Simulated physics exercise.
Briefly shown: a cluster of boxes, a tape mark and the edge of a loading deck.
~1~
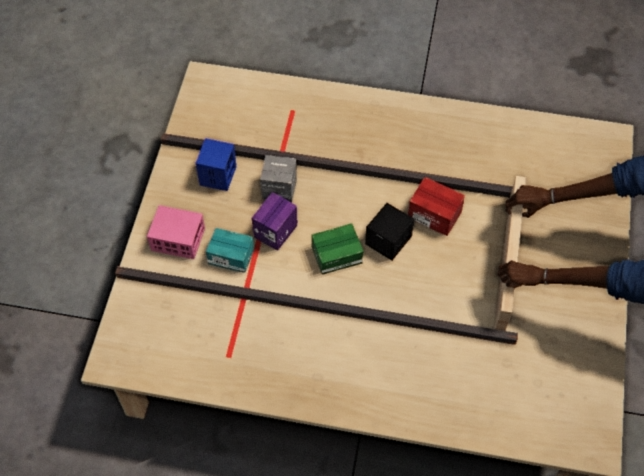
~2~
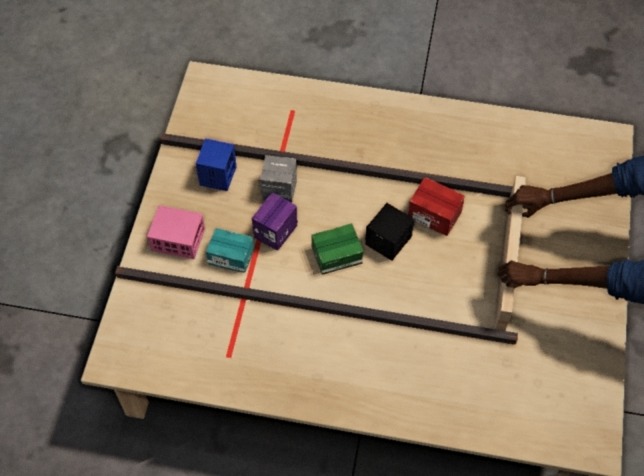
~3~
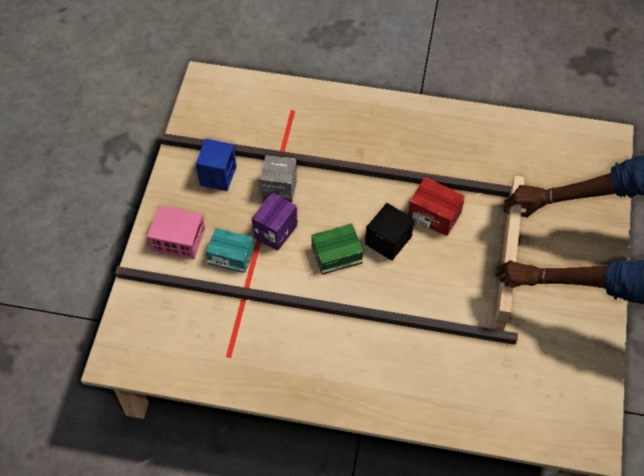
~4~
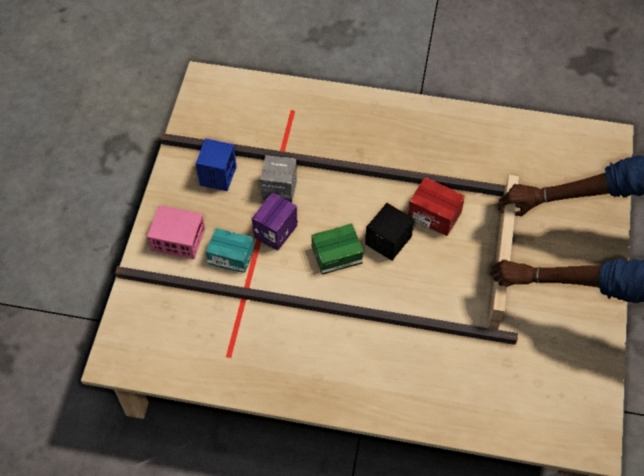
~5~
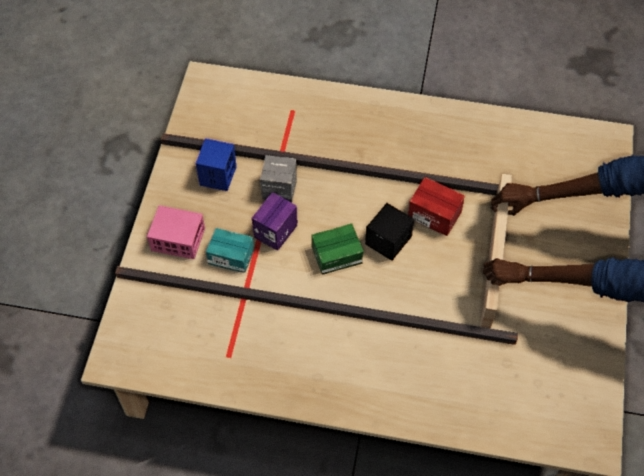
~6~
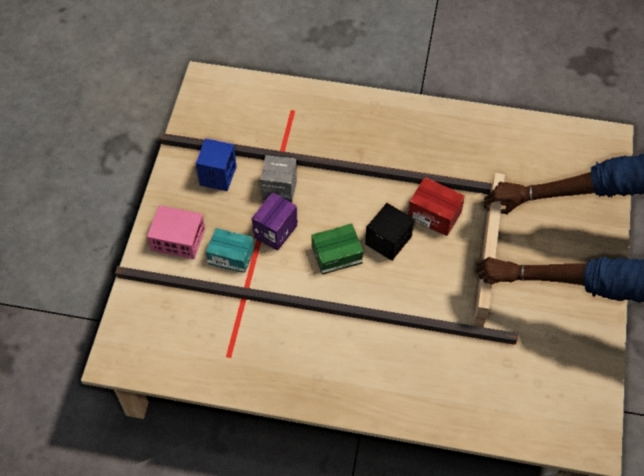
To begin with, eight coloured boxes sit scattered on a wooden deck between two dark rails, some near a red tape line, while two hands hold a plank at the right. The hands then slide the plank a short way left, toward the red box, and the boxes stay still.
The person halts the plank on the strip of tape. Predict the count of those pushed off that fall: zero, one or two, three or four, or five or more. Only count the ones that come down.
Nothing falls.
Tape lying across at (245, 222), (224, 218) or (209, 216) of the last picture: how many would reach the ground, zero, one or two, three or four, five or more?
No fall at all; just one or two; one or two.
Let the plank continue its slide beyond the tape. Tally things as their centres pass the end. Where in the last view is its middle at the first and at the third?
At (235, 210) for the first, at (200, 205) for the third.
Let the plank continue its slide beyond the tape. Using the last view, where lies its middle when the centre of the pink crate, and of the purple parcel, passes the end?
Its middle is about (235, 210) and about (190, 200).
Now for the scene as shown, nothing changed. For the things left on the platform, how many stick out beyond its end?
It's 0.
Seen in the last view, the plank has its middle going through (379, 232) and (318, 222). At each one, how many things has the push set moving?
The count reaches 3 first and 5 second.
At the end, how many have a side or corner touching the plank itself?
Total: 3.
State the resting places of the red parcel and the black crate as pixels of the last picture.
Going in order: First (250, 181), then (248, 210).
Soon after, none off yet; pink crate at rest near (177, 232); blue crate at rest near (217, 165); turquoise parcel at rest near (230, 251).
In the end, the number that fall off is zero.
